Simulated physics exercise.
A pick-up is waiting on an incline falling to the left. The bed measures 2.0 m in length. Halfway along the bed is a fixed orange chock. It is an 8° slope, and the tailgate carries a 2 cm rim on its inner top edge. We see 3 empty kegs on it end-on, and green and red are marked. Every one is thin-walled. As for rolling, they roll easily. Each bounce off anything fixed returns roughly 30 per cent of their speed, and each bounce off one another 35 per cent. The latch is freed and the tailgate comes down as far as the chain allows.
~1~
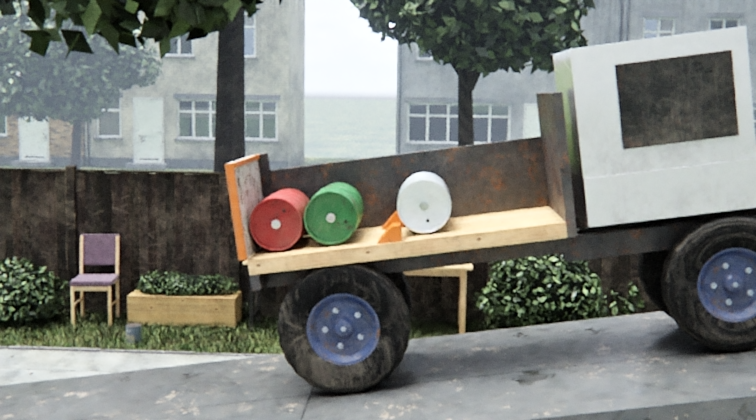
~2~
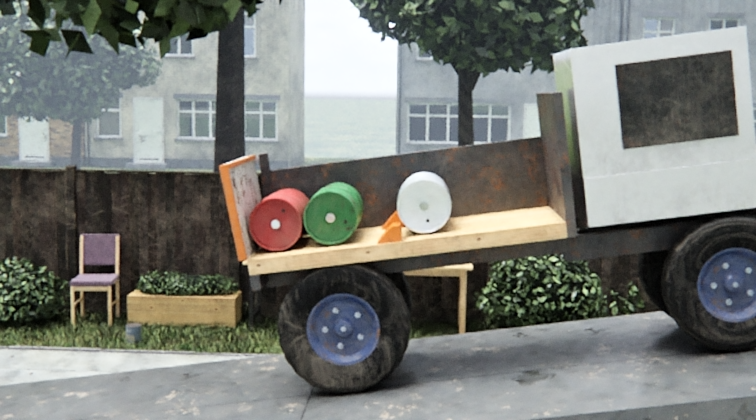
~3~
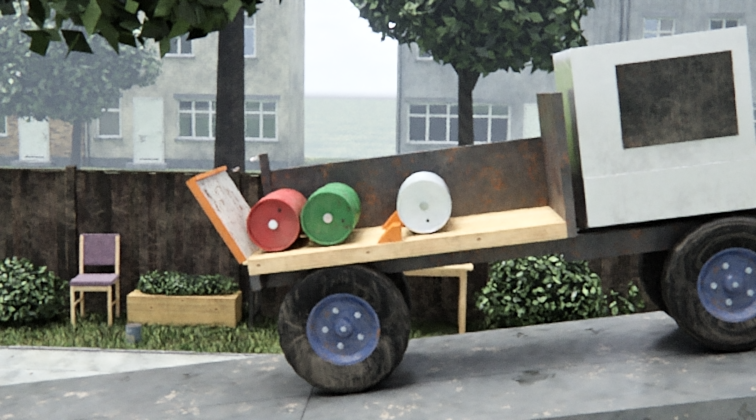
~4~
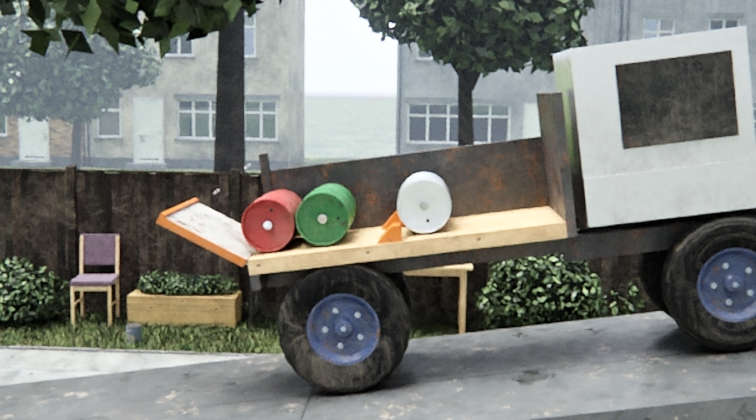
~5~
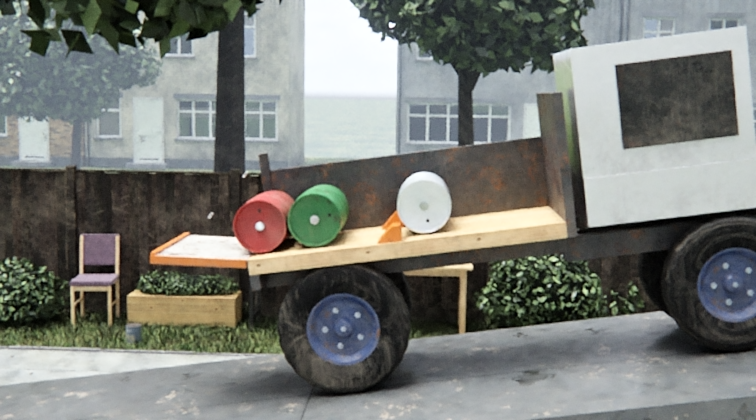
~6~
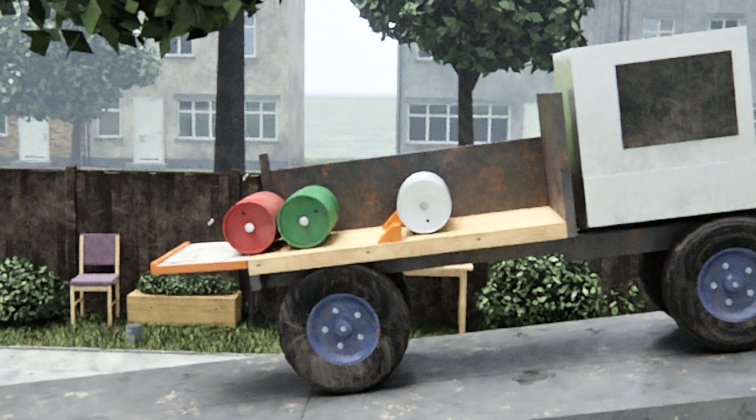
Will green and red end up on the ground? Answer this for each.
Well, green slips free. Red slips free.
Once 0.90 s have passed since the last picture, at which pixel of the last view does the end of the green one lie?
(210, 231), roughly.
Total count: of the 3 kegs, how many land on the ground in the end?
The answer is 2.
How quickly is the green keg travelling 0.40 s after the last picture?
Its speed is roughly 0.7 m/s.
Then, 0.4 s past the sixth picture, green is on the bed, 15 cm short of the hinge, rolling left; red is on the gate, 20 cm past the hinge, rolling left; 0 of 3 are out.
Then, 0.9 s past the sixth picture, green is on the gate, 25 cm past the hinge, rolling left; red is on the gate, 60 cm past the hinge, rolling left; 0 of 3 are out.
Then, 1.5 s past the sixth picture, green is dropping off the gate; red is out on the ground; 2 of 3 are out.
Finally (3.2 s after the last picture), green is off the vehicle; red is out on the ground; 2 of 3 are out.
